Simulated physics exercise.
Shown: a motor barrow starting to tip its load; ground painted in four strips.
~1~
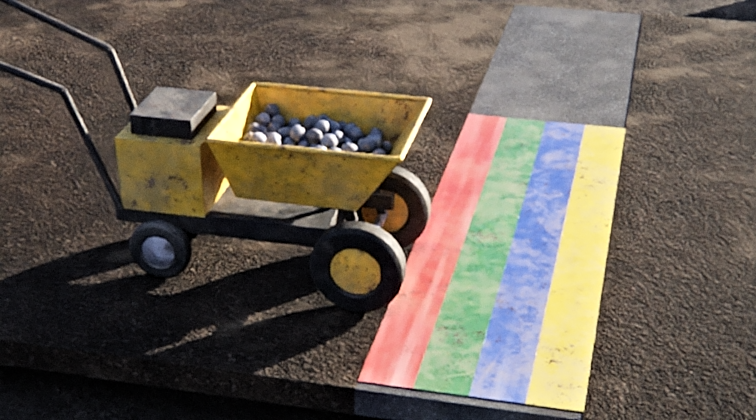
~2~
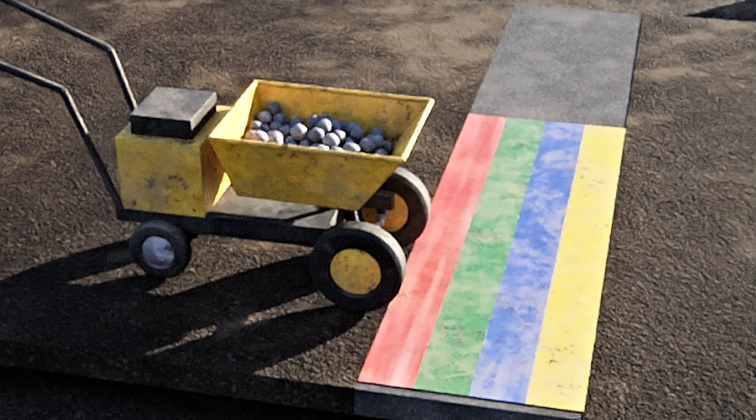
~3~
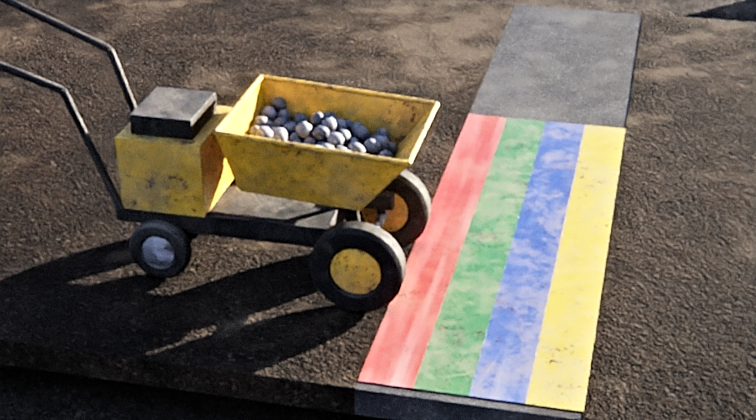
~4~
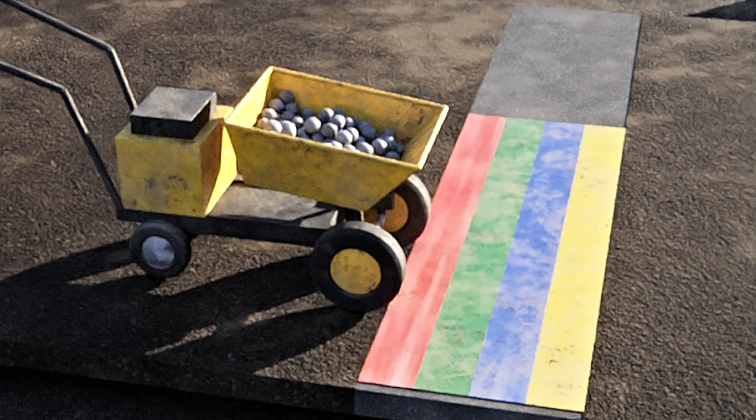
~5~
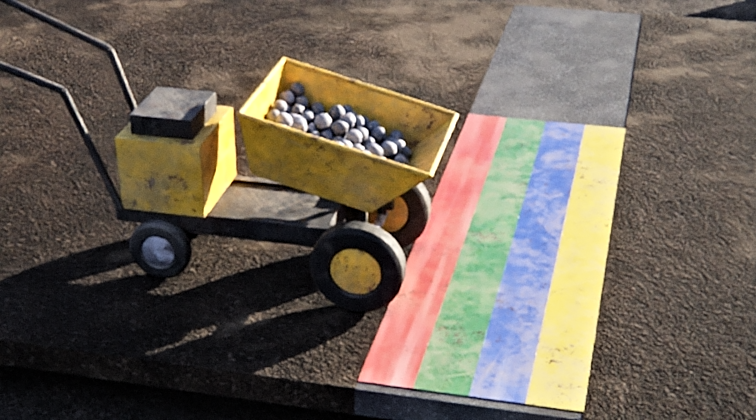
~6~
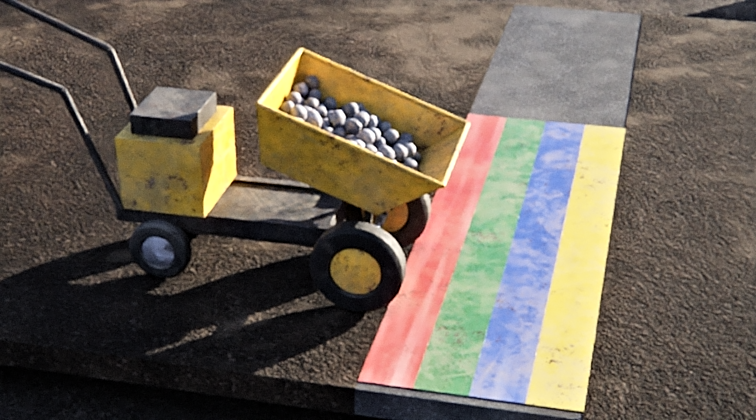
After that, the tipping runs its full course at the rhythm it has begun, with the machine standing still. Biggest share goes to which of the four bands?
Biggest share: Blue.
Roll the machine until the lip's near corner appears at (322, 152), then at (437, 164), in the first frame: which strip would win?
First place: Green; second place: The yellow strip.
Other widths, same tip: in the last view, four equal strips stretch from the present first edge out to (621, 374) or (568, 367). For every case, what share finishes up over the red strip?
0 % and 0 %, near enough.
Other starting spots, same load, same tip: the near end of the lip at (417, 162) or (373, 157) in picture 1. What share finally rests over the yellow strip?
40 and 20 in a hundred, in that order.
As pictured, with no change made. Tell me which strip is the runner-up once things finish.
Behind the top strip comes the yellow one.
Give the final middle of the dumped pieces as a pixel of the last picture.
Near pixel (545, 287).
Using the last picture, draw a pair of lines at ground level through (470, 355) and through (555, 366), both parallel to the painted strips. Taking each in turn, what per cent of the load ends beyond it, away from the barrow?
In order: Near 80 %, then 20 %.
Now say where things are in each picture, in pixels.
In the first picture, lip of the skip at (399, 160), level; top of the load at (314, 136), round cobbles; red strip at (402, 341); green strip at (454, 348); blue strip at (508, 355); yellow strip at (563, 362).
In the second picture, lip of the skip at (402, 161), level; top of the load at (316, 136).
In the third picture, lip of the skip at (408, 164), tipped barely; top of the load at (304, 130).
In the fourth picture, lip of the skip at (418, 169), tipped a little; top of the load at (288, 130).
In the fifth picture, lip of the skip at (429, 176), tipped a little; top of the load at (298, 123).
In the sixth picture, lip of the skip at (442, 186), tipped clearly; top of the load at (312, 117); red strip at (402, 341); green strip at (454, 348); blue strip at (508, 355); yellow strip at (563, 362).
Soon, skip tipped steeply; all in the skip.
A while on, skip tipped right over; most in the skip; about a quarter over the blue strip; a small part over the yellow strip.
Towards the end, skip tipped right over; a small part in the skip; a stray few over the green strip; about half over the blue strip; about a third over the yellow strip; a small part off the paint.
Finally, skip tipped right over; a small part in the skip; none over the red strip; a stray few over the green strip; about half over the blue strip; about a third over the yellow strip; a small part off the paint.
